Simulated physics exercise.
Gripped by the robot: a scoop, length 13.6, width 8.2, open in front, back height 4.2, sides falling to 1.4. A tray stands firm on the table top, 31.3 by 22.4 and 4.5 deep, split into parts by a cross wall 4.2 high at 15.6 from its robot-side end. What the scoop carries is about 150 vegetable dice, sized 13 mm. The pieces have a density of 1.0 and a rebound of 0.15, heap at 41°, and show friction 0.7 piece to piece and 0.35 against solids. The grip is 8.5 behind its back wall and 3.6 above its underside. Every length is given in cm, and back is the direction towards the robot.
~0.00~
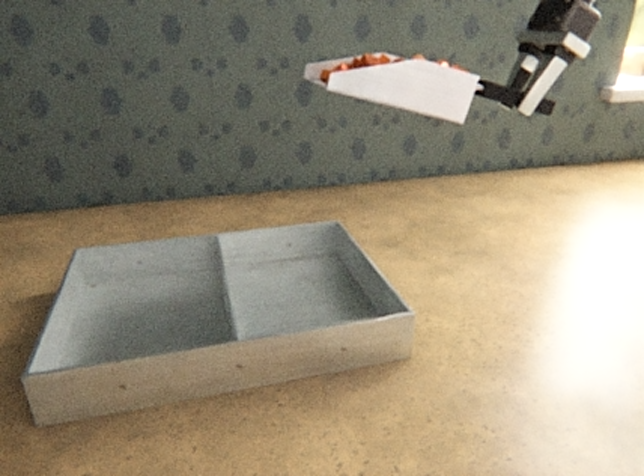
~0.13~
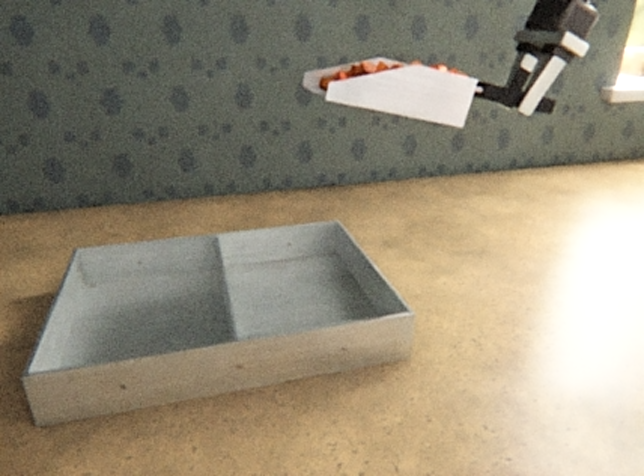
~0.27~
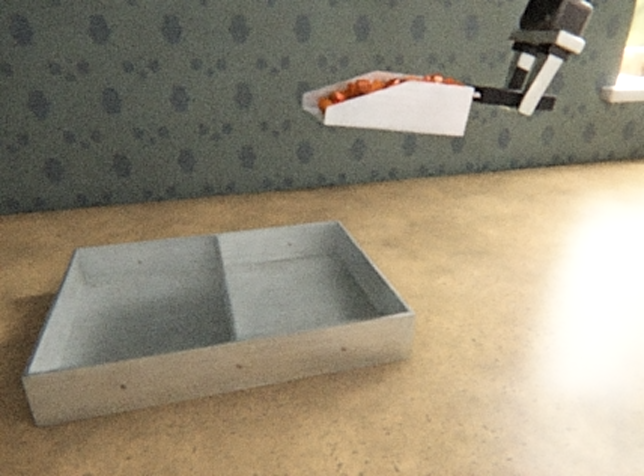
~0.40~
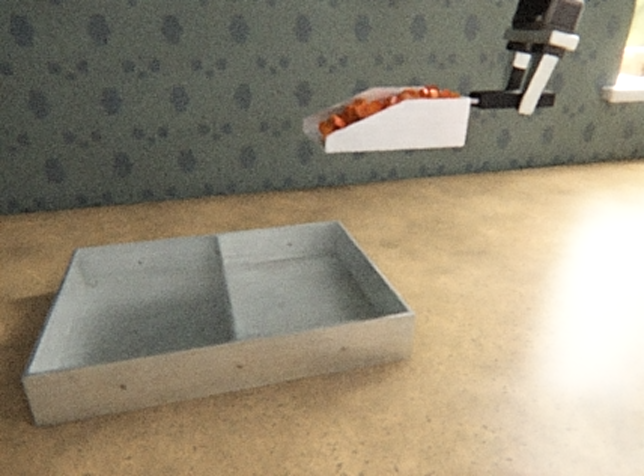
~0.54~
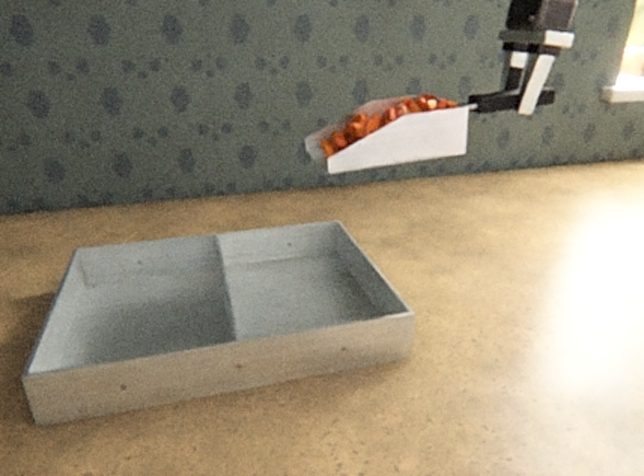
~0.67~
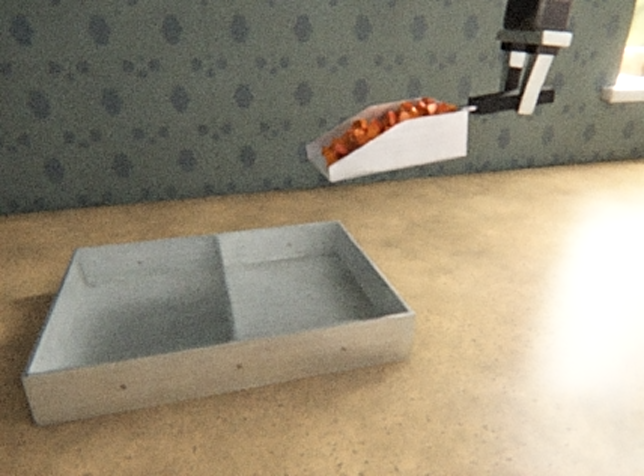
At the start, a robot gripper holds a white scoop of orange-red vegetable dice, tilted back, above and behind a grey tray split in two on a table. The gripper lowers the scoop a little and gradually tips its open left end downward until it slopes slightly forward, the dice still inside.
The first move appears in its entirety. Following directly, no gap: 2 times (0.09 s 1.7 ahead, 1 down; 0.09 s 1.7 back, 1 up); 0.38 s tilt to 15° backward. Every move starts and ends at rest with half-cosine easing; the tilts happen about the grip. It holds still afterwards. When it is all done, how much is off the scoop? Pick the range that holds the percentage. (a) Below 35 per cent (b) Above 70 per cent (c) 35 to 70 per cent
a.
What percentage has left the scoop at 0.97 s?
About 5 per cent so far.
After 0.97 s, tilted 6° forward, highest piece 20 above the table; 142 on the scoop, 7 in the robot-side part, 2 in flight or on a rim.
After 1.26 s, tilted 8° backward, highest piece 24 above the table; 122 on the scoop, 28 in the robot-side part, 1 in flight or on a rim.
After 1.61 s, tilted 15° backward, highest piece 26 above the table; 121 on the scoop, 30 in the robot-side part.
After 2.66 s, tilted 15° backward, highest piece 26 above the table; 121 on the scoop, 30 in the robot-side part.
At rest, 121 on the scoop, 30 in the robot-side part. That is 20 % off the scoop.
